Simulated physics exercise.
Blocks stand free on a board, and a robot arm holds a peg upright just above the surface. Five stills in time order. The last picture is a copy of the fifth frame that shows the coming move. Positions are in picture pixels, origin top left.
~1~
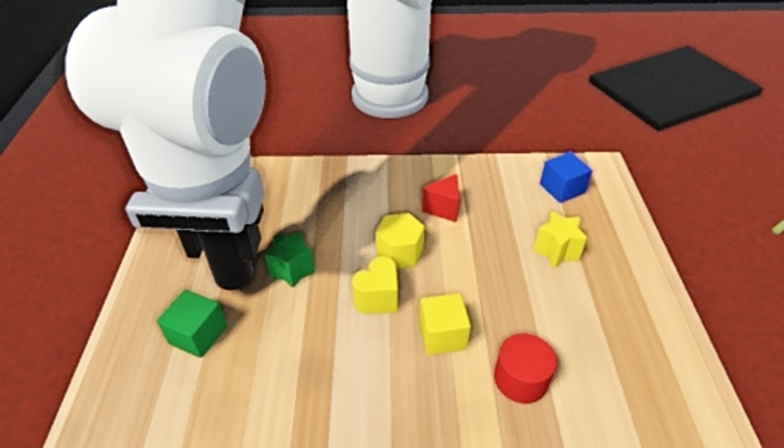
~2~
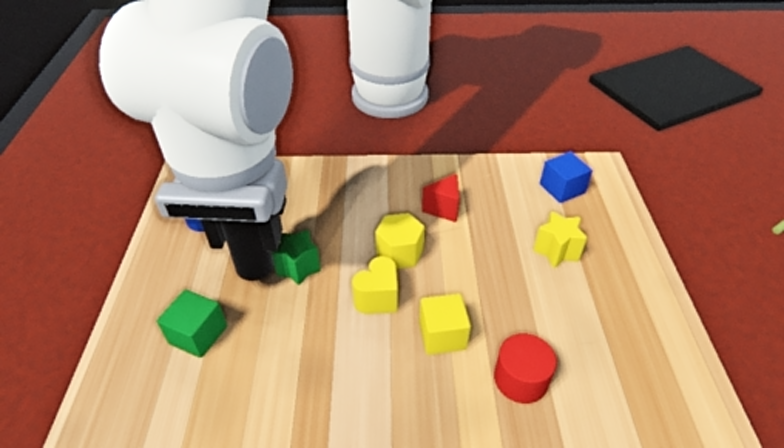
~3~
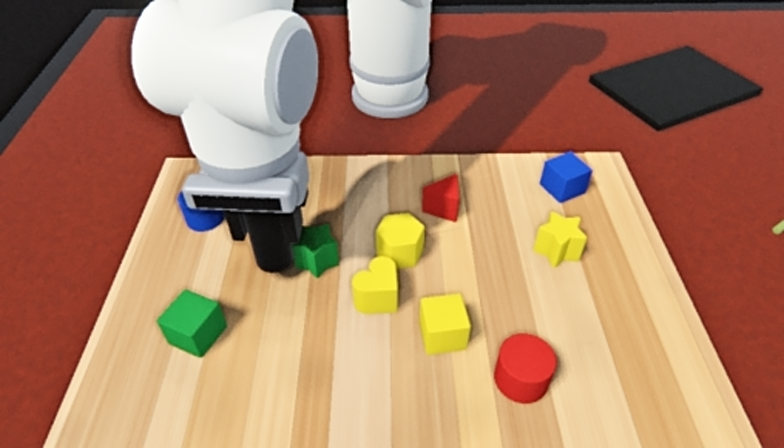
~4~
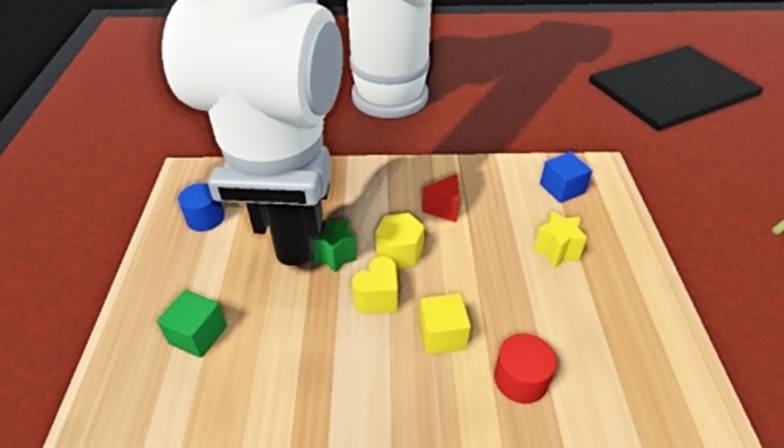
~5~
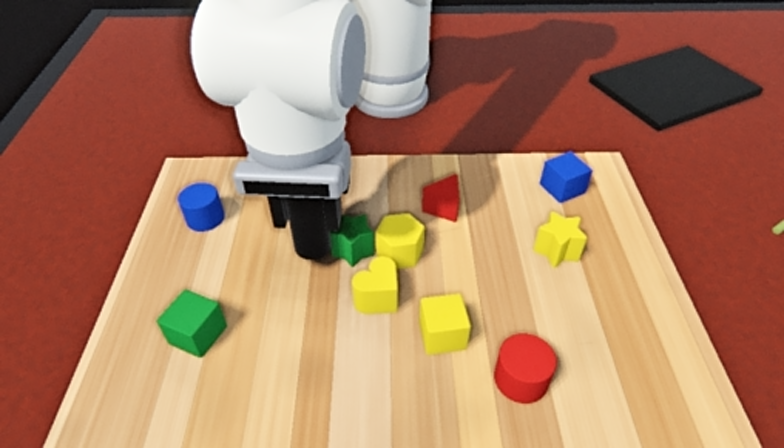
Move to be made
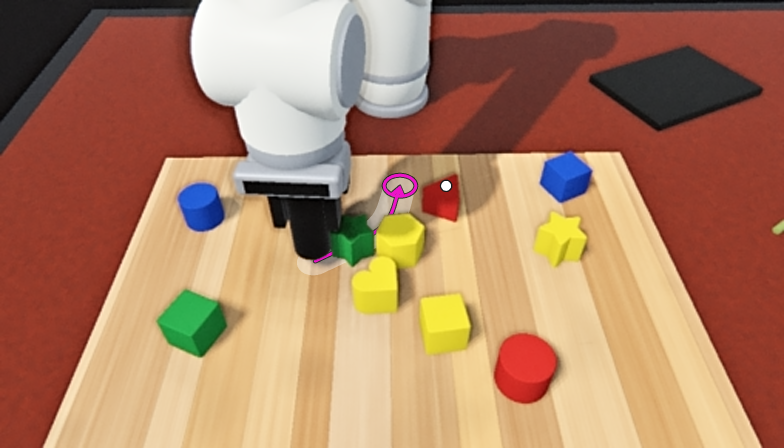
A white robot arm with a black peg stands over a pale striped wooden board on a red surface, seen from above by a still camera. Yellow blocks cluster mid-board near a red triangle, with a red cylinder lower right, a blue cube and yellow star upper right, and a green cube left. The peg pushes a green star rightward to beside the yellow six-sided block, uncovering a blue cylinder.
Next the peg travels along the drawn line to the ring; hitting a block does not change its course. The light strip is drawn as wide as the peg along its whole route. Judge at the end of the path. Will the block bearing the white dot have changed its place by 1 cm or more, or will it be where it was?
Left in place.
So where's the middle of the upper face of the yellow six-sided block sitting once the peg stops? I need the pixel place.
It sits at (444, 227).
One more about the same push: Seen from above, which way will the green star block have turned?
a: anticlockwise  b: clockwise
Correct choice: B.
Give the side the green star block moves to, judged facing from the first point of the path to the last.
The right.
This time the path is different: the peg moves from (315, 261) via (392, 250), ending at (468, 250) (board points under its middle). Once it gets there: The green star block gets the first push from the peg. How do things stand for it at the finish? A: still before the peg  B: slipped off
A (still before the peg)
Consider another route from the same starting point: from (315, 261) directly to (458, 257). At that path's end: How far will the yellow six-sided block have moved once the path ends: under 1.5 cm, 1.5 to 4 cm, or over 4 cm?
It ends over 4 cm away.
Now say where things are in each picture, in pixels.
The first picture shows peg tip (234, 276); block tops, green star block (288, 246); yellow six-sided block (400, 228); red triangle (446, 186).
The second picture shows peg (255, 267); green star block (294, 244).
The third picture shows peg (275, 259); green star block (314, 237).
The fourth picture shows peg (294, 253); green star block (333, 232).
The fifth picture shows peg (313, 247); green star block (352, 227); yellow six-sided block (400, 228); red triangle (446, 186).
Path on the board, from (315, 261) over (359, 241) and (390, 216) to (400, 186); the dot is on the red triangle.
On the path given first. One third of the way, peg (359, 226); green star block (392, 212), turned 50° clockwise; yellow six-sided block (427, 227), turned 15° clockwise.
Two thirds of the way, peg (390, 201); green star block (420, 203), turned 80° clockwise; yellow six-sided block (444, 226), turned 35° clockwise.
At the end, peg (400, 171); green star block (420, 202), turned 80° clockwise; yellow six-sided block (444, 227), turned 35° clockwise; red triangle in place.
